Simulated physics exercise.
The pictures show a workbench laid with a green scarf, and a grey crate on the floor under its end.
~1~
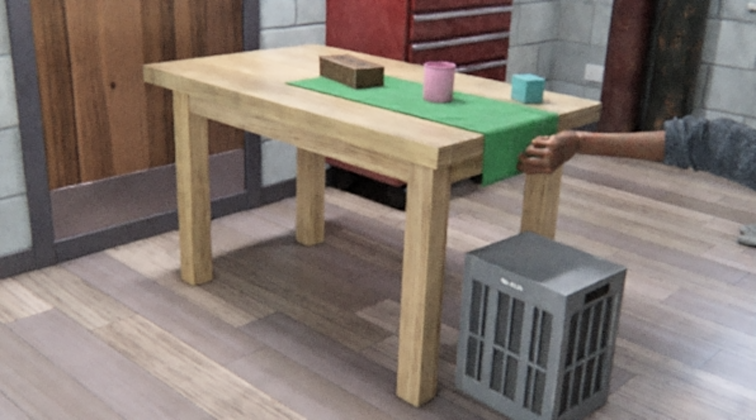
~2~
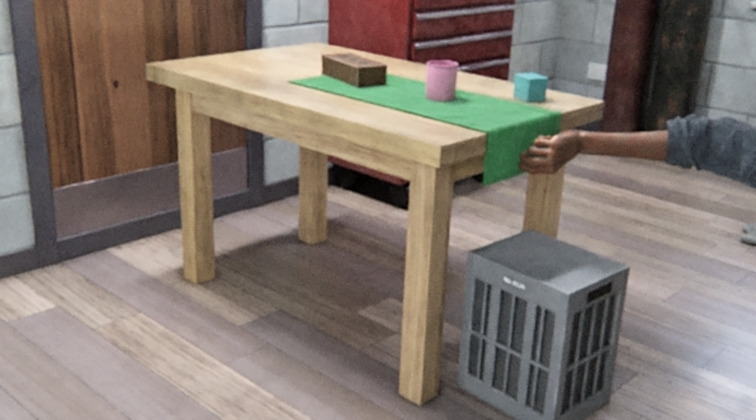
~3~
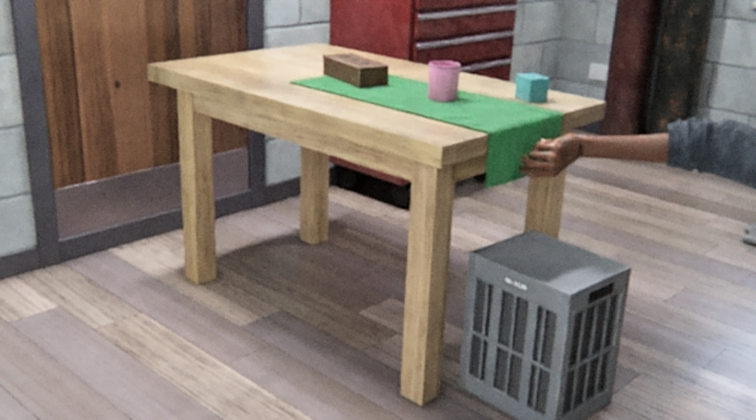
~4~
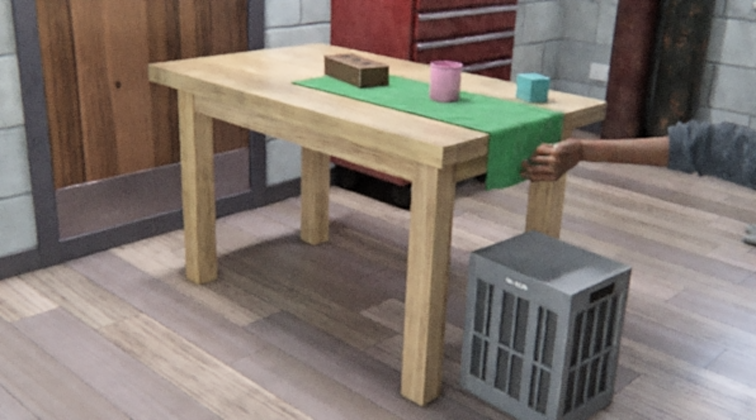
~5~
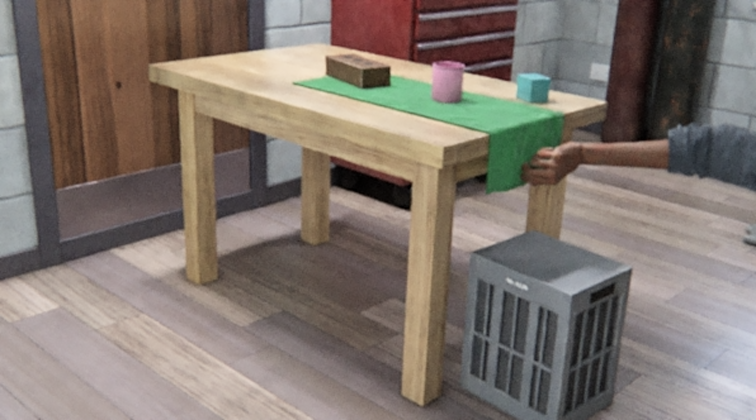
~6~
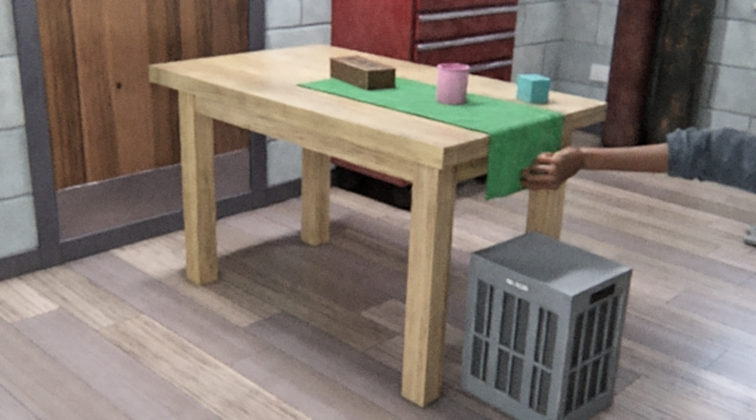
On a wooden workbench, a hand slowly pulls a green scarf, carrying a pink mug slightly right.
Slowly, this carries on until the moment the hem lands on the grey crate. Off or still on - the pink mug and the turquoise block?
Pink mug: Still on, turquoise block: Still on.
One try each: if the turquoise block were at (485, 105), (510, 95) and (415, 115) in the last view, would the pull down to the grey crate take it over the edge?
In the first case it goes over the edge; in the second case it goes over the edge; in the third case it stays on.
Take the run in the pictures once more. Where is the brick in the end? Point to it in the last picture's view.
Ends at (404, 82).
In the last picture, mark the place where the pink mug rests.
Middle: (503, 95).
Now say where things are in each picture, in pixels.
Scarf end (481, 187); pink mug (440, 65); turquoise block (529, 77); brick (351, 60); top of the crate (549, 273), in the first frame.
Scarf end (483, 186), far hem (287, 82); turquoise block (532, 76); turquoise block stands beside the cloth, in the second frame.
Scarf end (485, 188); pink mug (445, 64), in the third frame.
Scarf end (486, 191), far hem (291, 82); turquoise block (534, 76), in the fourth frame.
Scarf end (487, 194); pink mug (449, 65), in the fifth frame.
Scarf end (486, 201), far hem (296, 85); pink mug (454, 66); turquoise block (534, 77); top of the crate (554, 273), in the sixth frame.
Then, 0.38 s past the final frame, hem going down; mug carried along near (468, 88); block still.
Then, 0.98 s past the final frame, hem on the crate; mug carried along near (494, 93); block still.
Then, 1.72 s past the final frame, hem on the crate; mug carried along near (503, 95); block still.
When it is over, hem on the crate; mug carried along near (503, 95); block still. The pink mug keeps clear of the edge and the turquoise block stays on the table.
